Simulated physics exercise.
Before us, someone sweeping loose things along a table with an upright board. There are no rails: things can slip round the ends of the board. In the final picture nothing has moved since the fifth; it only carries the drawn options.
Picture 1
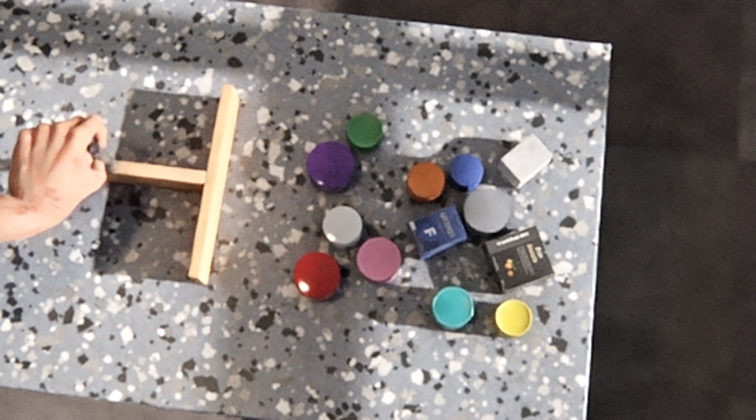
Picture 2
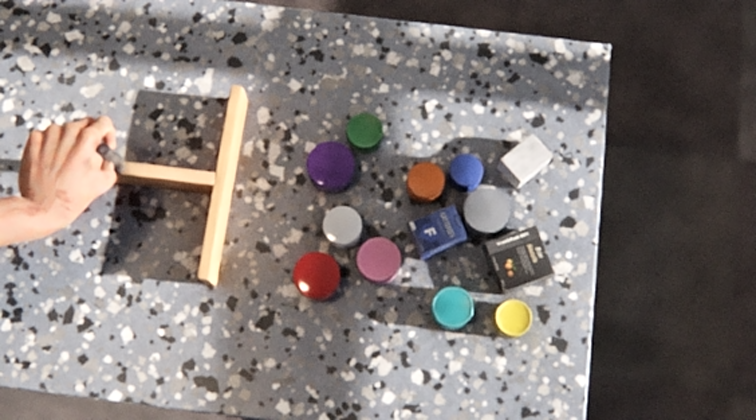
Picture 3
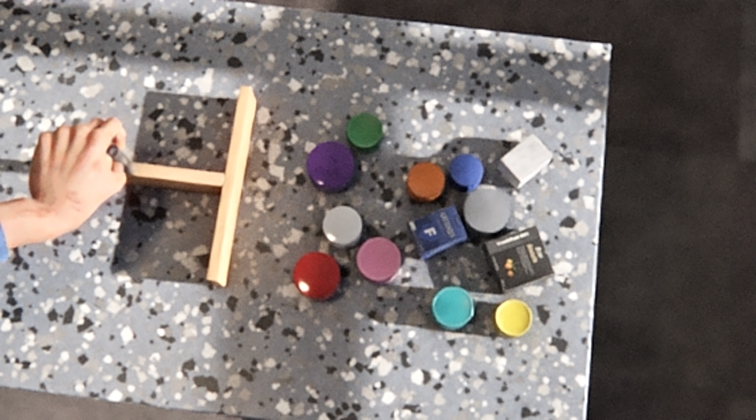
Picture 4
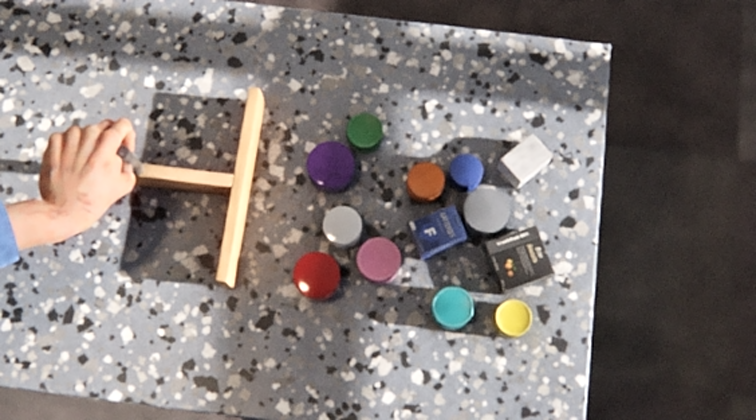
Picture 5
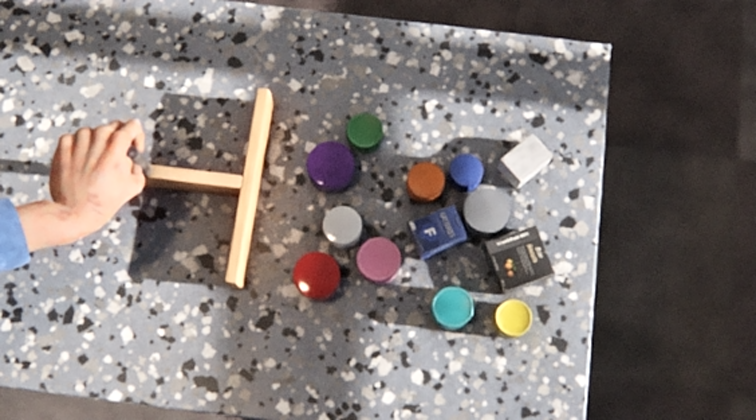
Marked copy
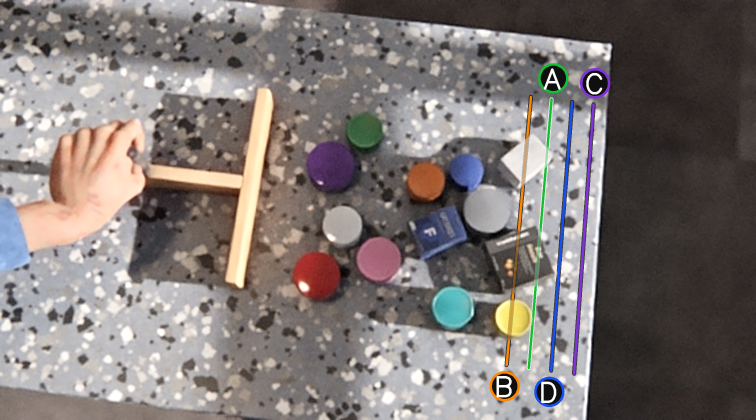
Wooden board on a handle, pushed by a hand, sliding slowly right across a speckled table toward unmoving coloured tubs and boxes.
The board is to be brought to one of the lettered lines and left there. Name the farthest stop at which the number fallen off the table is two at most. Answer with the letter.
B.
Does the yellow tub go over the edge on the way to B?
By then, no.
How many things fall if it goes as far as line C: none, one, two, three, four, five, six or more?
Six or more.
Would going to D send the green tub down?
No.
On the marked copy, A at (541, 229); B at (519, 226); C at (584, 234); D at (562, 231).
With B. Early on, board (344, 194); green tub (379, 135); red pot (363, 286).
Further on, board (442, 206); grey pot (551, 210); white block (542, 151).
At the end, board (520, 216); grey pot over the edge; white block over the edge; two fallen.
As for the rest, A drops six; C drops twelve; D drops seven.
